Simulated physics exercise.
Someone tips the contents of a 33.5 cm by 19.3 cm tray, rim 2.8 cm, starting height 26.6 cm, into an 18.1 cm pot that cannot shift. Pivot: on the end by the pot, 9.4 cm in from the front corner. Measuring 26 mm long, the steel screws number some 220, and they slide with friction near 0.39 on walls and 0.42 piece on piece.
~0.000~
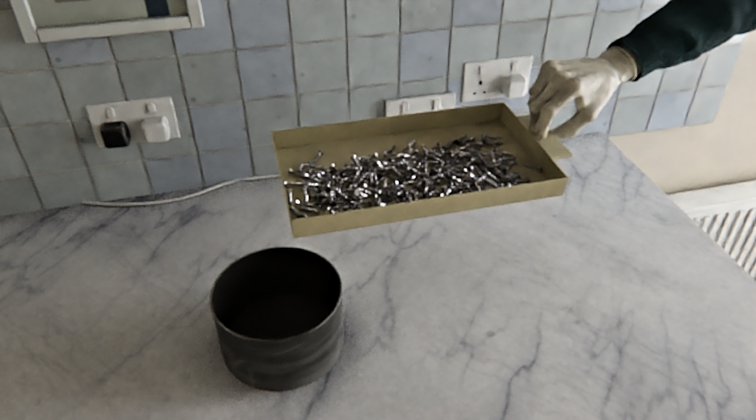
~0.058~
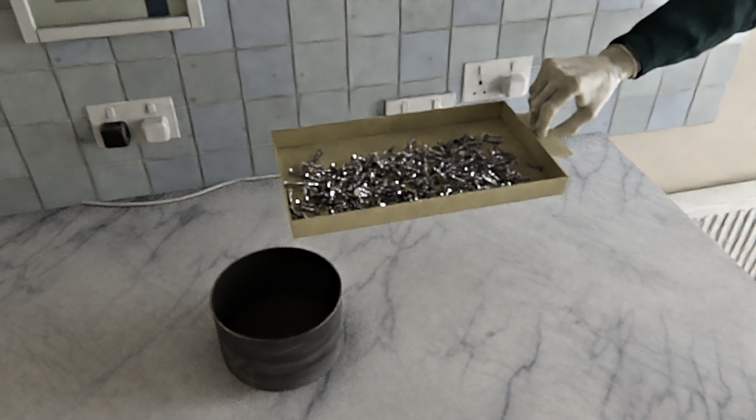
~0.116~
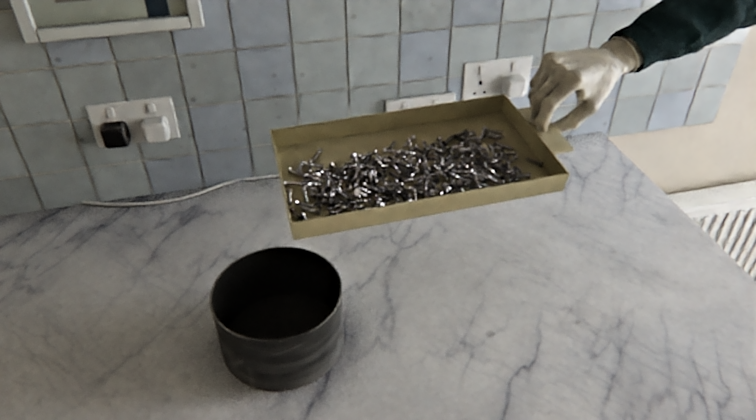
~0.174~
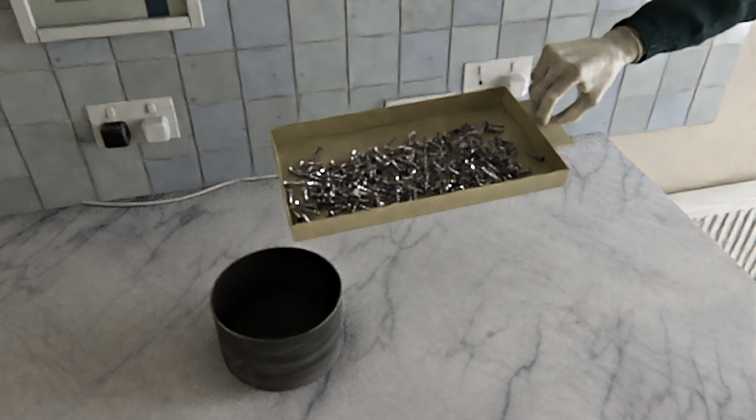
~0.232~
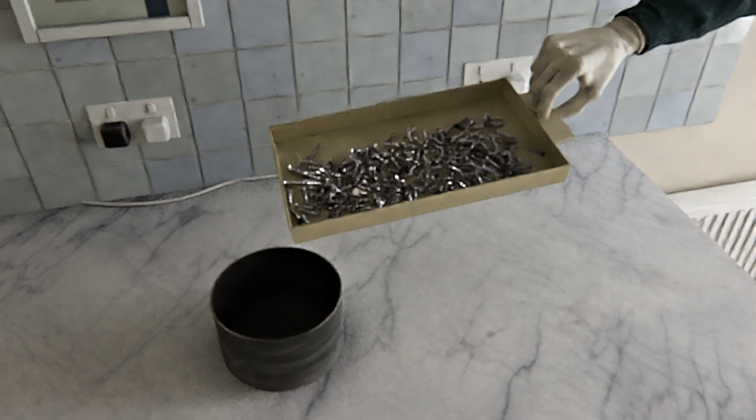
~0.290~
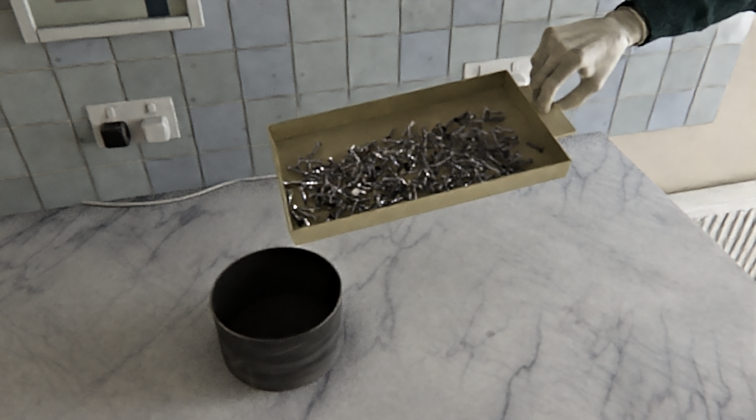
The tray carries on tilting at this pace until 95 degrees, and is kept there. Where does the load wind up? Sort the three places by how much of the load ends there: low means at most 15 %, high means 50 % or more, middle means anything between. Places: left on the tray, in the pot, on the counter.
Tray - low, pot - middle, counter - high.
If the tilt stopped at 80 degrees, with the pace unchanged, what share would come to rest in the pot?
25 percent.
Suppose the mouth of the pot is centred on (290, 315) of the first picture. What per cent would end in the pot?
Close to 95 in a hundred.
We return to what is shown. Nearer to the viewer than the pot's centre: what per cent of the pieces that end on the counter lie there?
Estimate: Close to 100 per cent of the pieces.
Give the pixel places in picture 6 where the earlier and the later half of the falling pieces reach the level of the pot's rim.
The first half passes near (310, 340) and the second half near (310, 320).
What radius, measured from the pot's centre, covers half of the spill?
Some 16 centimetres.
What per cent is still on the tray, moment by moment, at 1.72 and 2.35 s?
In order, 80 and 5.
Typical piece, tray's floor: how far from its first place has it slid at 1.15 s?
Roughly 5 cm.
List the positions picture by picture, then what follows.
Tray tilt 0 degrees, front corners at (292, 219) and (566, 177); middle of the pieces at (413, 177); pot at (276, 290), in the first frame.
Tray tilt 1 degrees, front corners at (292, 220) and (566, 176); middle of the pieces at (413, 176), in the second frame.
Tray tilt 3 degrees, front corners at (292, 222) and (567, 172); middle of the pieces at (413, 175), in the third frame.
Tray tilt 5 degrees, front corners at (292, 224) and (567, 168), lowest corner left front; middle of the pieces at (413, 172), in the fourth frame.
Tray tilt 8 degrees, front corners at (291, 227) and (568, 164), lowest corner left front; middle of the pieces at (413, 169), in the fifth frame.
Tray tilt 10 degrees, front corners at (291, 230) and (568, 159), lowest corner left front; middle of the pieces at (412, 167); pot at (276, 290). Its pace works out near 45 degrees a second, in the sixth frame.
After 1.15 s, tilt 50 degrees; the tray holds 100 %, the pot 0 %.
Then, at 1.72 s, tilt 76 degrees; the tray holds 80 %, the pot 0 %.
After 2.35 s, tilt 95 degrees; the tray holds 5 %, the pot 35 %.
By 3.3 s all is still; tray 0 %, pot 40 %, counter 60 %.
